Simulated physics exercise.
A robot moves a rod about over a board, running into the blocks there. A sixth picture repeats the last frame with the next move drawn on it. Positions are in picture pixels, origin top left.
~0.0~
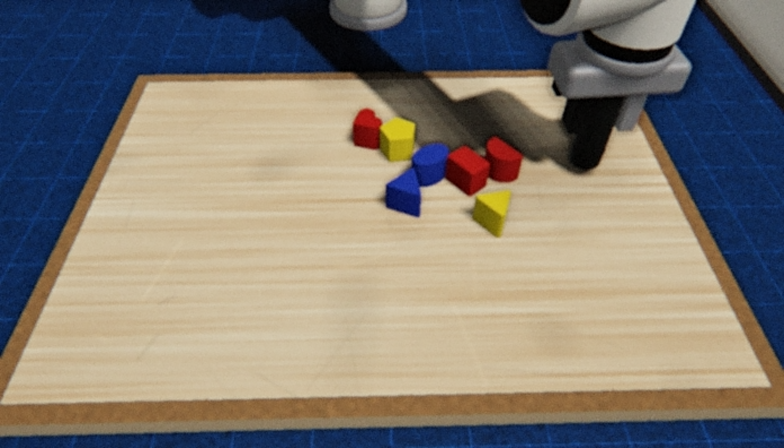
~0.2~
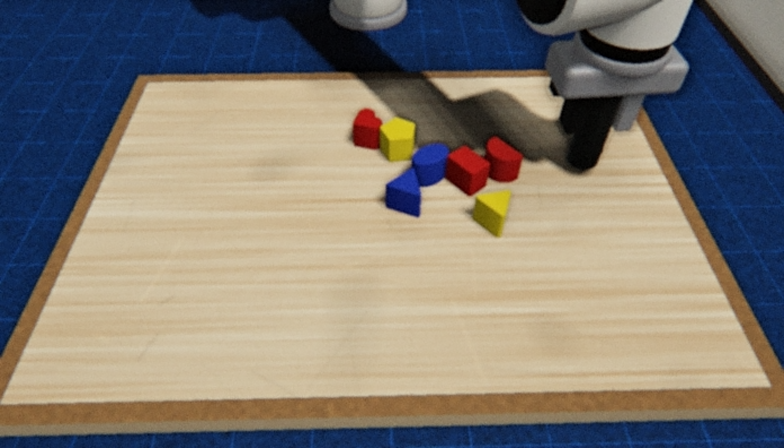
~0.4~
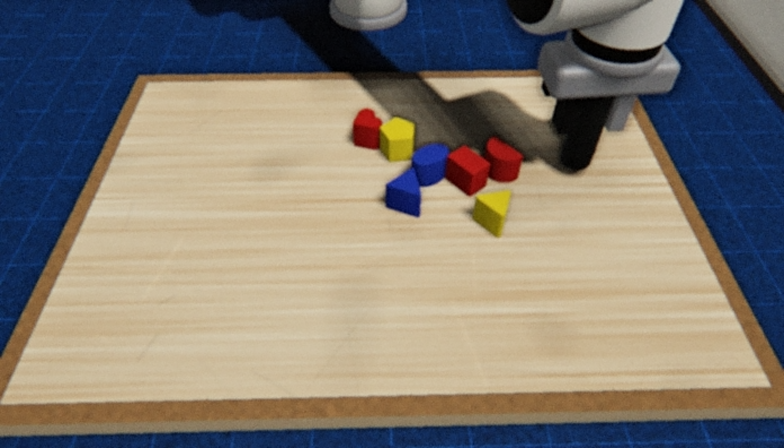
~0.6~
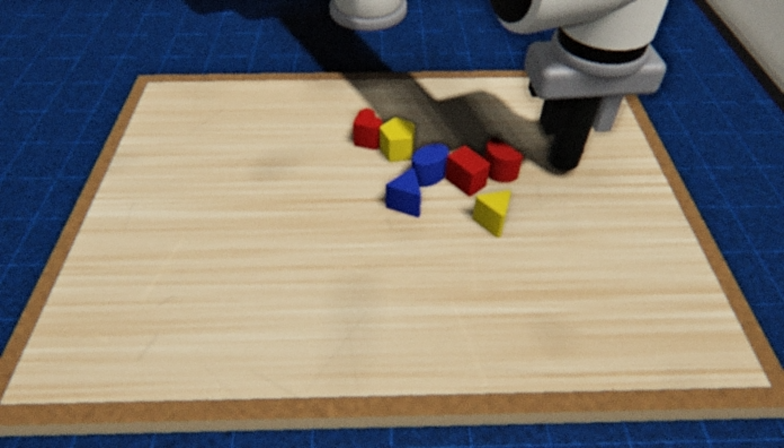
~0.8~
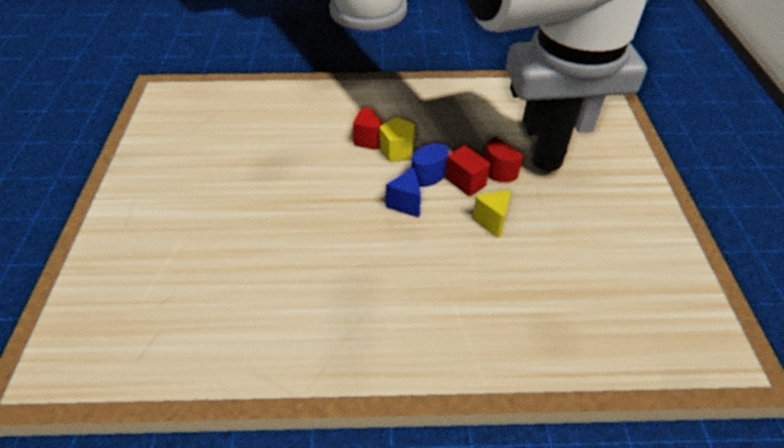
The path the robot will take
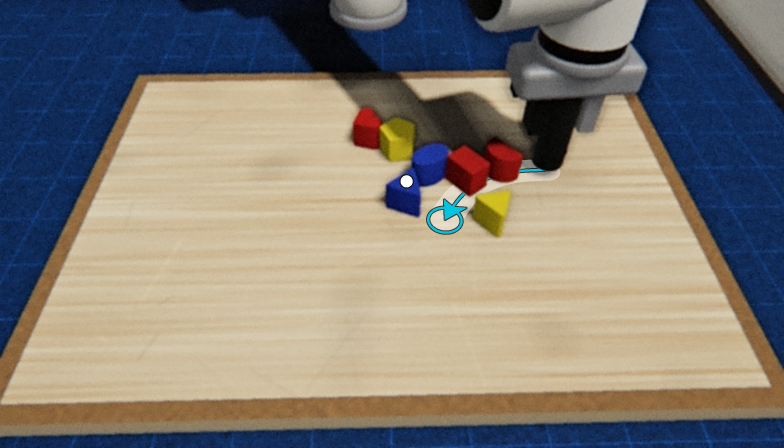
On a pale wooden board over a blue floor, a robot arm slid its dark rod slowly left toward a cluster of red, yellow and blue blocks, while the blocks stayed still.
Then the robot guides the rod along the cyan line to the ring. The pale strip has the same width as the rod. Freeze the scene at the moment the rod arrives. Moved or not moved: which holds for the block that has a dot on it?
Moved.
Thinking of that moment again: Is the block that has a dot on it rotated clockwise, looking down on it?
Short answer: No.
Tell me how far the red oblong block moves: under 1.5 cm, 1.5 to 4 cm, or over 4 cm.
Past 4 cm.
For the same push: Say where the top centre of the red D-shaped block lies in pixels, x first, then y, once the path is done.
Its top centre lands on (434, 169).
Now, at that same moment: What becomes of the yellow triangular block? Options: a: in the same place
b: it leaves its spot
Answer: A.
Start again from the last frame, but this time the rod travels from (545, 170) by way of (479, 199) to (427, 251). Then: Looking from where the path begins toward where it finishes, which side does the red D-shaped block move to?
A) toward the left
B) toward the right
Option B.
Drawn move, from (545, 170) via (502, 174) and (467, 191), ending at (445, 220); the dot is on the blue triangular block.
What follows on the original path. One third of the way, rod at (502, 167); blue oval at (426, 152); red oblong block at (458, 164), turned 20° clockwise; red D-shaped block at (480, 155), turned 15° clockwise.
Two thirds of the way, rod at (467, 184); blue triangular block at (395, 184), turned 20° anticlockwise; blue oval at (423, 151); red oblong block at (419, 178); red D-shaped block at (442, 166), turned 45° clockwise.
At the end, rod at (446, 212); blue triangular block at (384, 187), turned 25° anticlockwise; blue oval at (422, 151); red oblong block at (408, 180); yellow triangular block still; red D-shaped block at (434, 169), turned 65° clockwise.
